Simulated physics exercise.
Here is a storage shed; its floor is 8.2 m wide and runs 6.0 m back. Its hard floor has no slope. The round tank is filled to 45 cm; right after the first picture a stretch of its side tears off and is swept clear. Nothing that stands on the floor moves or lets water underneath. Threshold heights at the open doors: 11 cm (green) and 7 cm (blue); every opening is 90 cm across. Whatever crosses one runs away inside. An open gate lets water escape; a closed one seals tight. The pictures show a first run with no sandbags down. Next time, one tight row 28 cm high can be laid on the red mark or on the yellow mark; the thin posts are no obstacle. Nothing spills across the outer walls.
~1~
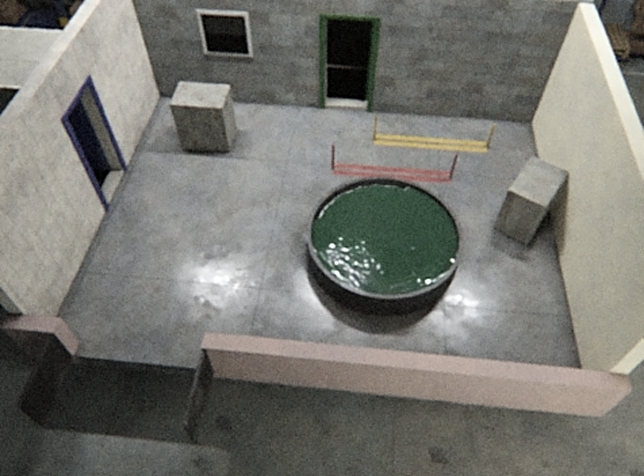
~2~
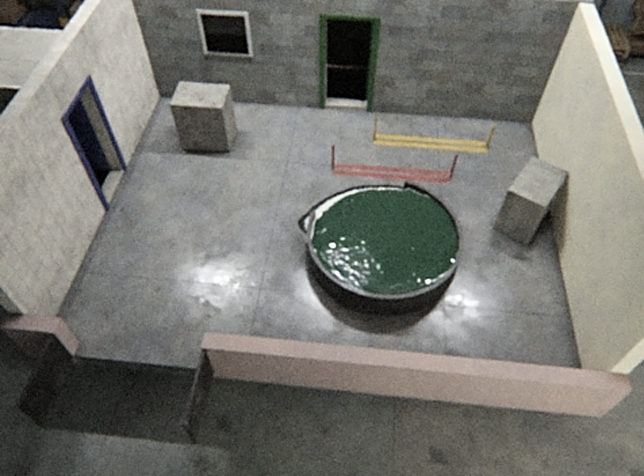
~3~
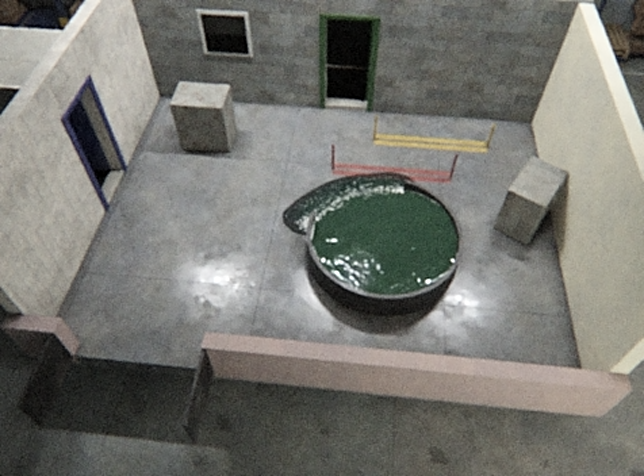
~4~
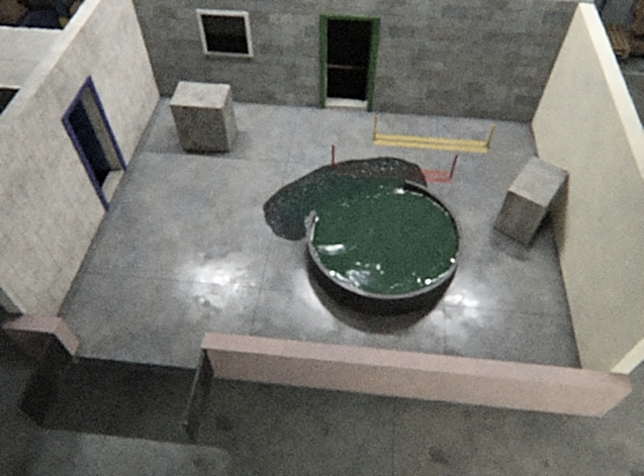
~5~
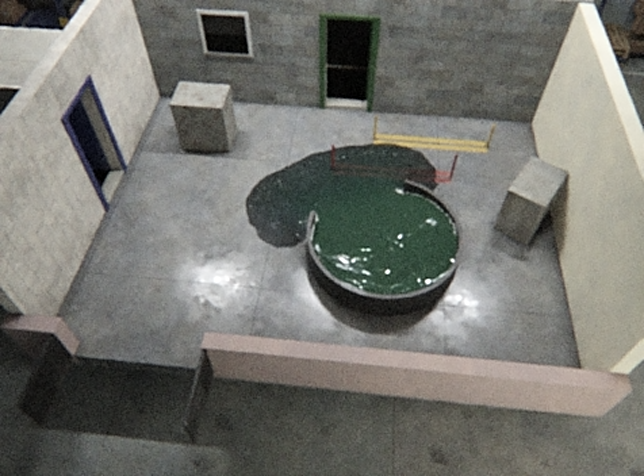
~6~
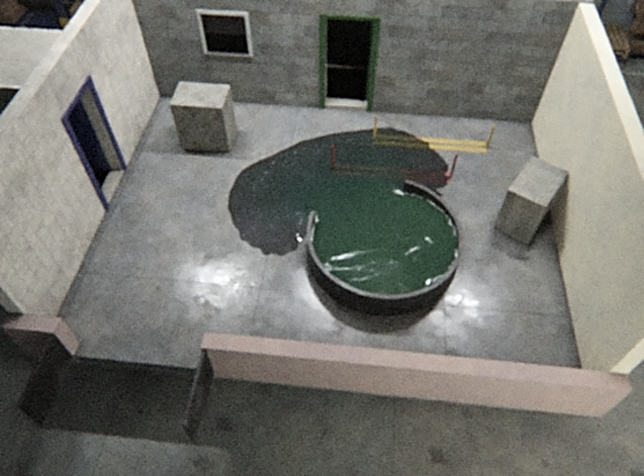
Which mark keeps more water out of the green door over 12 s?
Choose red.
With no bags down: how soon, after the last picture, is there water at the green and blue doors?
Green 0.3 s, blue 2.0 s.
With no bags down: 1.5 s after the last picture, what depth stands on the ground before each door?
In cm: Green 23, blue 0.
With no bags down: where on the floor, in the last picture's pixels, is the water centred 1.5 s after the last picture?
Near (342, 191).
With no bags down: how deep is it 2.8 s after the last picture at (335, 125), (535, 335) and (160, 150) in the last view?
In that order: 13, 0 and 6 cm.
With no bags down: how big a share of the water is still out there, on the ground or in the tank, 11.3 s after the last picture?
About 82 per cent.
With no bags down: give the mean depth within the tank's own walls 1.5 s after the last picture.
Some 21 cm.
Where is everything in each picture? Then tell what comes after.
The first frame shows still water, 45 cm deep, in the round tank at (384, 235).
In the second frame, the front is at a hidden place, 1.1 m from the gap on the round tank's far side; 0.5 m2 of floor is under water; 45 cm left at the back of the round tank.
In the third frame, water pours out on the round tank's far side and has run 1.2 m, to a hidden place; typically 7 cm deep outside, 45 cm at the round tank's back.
In the fourth frame, water pours out on the round tank's far side and has run 1.6 m, to a hidden place; typically 5 cm deep outside, 45 cm at the round tank's back.
In the fifth frame, water pours out on the round tank's far side and has run 1.9 m, to (252, 207); typically 4 cm deep outside, 45 cm at the round tank's back.
In the sixth frame, water pours out on the round tank's far side and has run 2.2 m, to (400, 133); typically 3 cm deep outside, 45 cm at the round tank's back.
Then, 0.7 s after the last picture water covers 30 % of the floor and is deepest (20 cm) near (353, 198) in the run without bags; in at the green door, 0 L with no bags, 0 L with the row on red, 0 L on yellow.
Then, 1.5 s after the last picture water covers 35 % of the floor and is deepest (25 cm) near (329, 110) in the run without bags; in at the green door, 17 L with no bags, 0 L with the row on red, 25 L on yellow.
Then, 2.8 s after the last picture water covers 45 % of the floor and is deepest (24 cm) near (150, 119) in the run without bags; in at the green door, 71 L with no bags, 0 L with the row on red, 88 L on yellow.
Then, 6.3 s after the last picture water covers 70 % of the floor and is deepest (14 cm) near (47, 338) in the run without bags; in at the green door, 86 L with no bags, 0 L with the row on red, 105 L on yellow.
Then, 11.3 s after the last picture water covers 95 % of the floor and is deepest (8 cm) near (47, 338) in the run without bags; in at the green door, 86 L with no bags, 0 L with the row on red, 105 L on yellow.
